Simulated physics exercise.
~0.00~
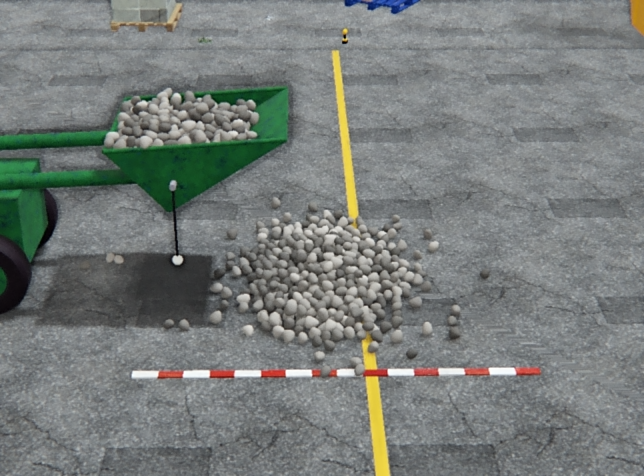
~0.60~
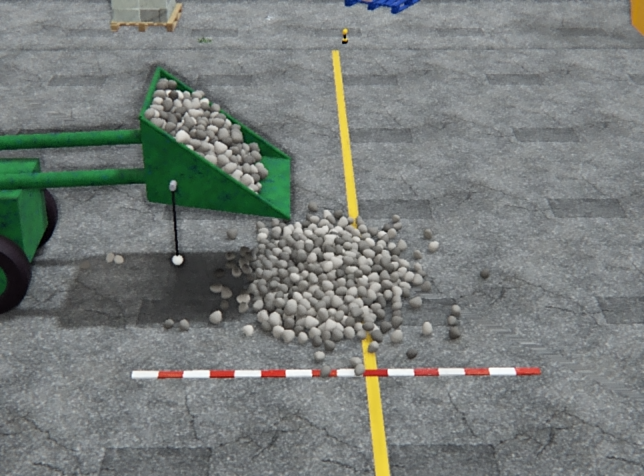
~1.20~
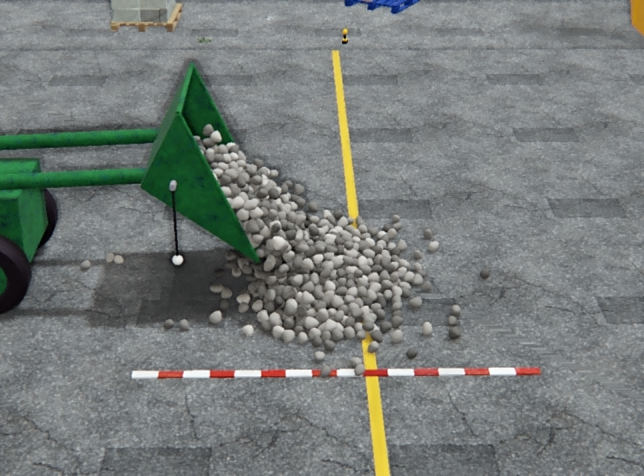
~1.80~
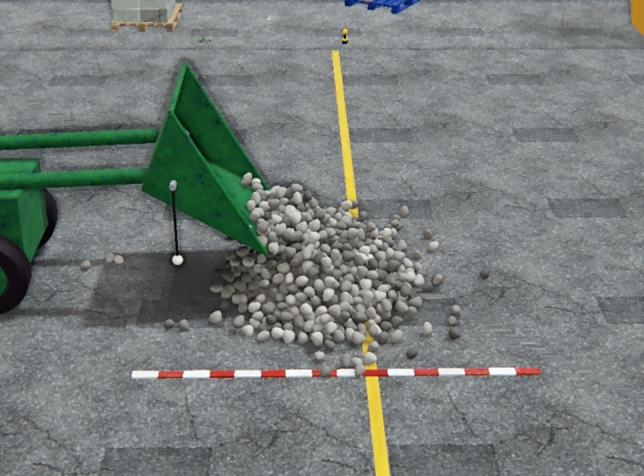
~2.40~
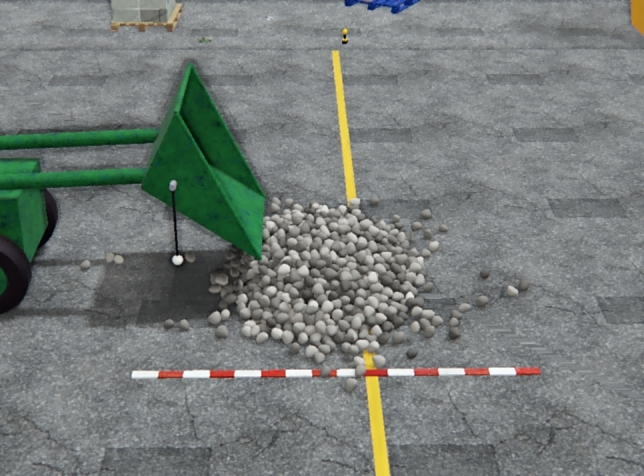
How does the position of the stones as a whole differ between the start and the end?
At the start the stones are divided between the raised bucket at the upper left and the pile on the ground. By the end they all lie on the ground, so as a whole they sit lower in the view and a little farther to the right.
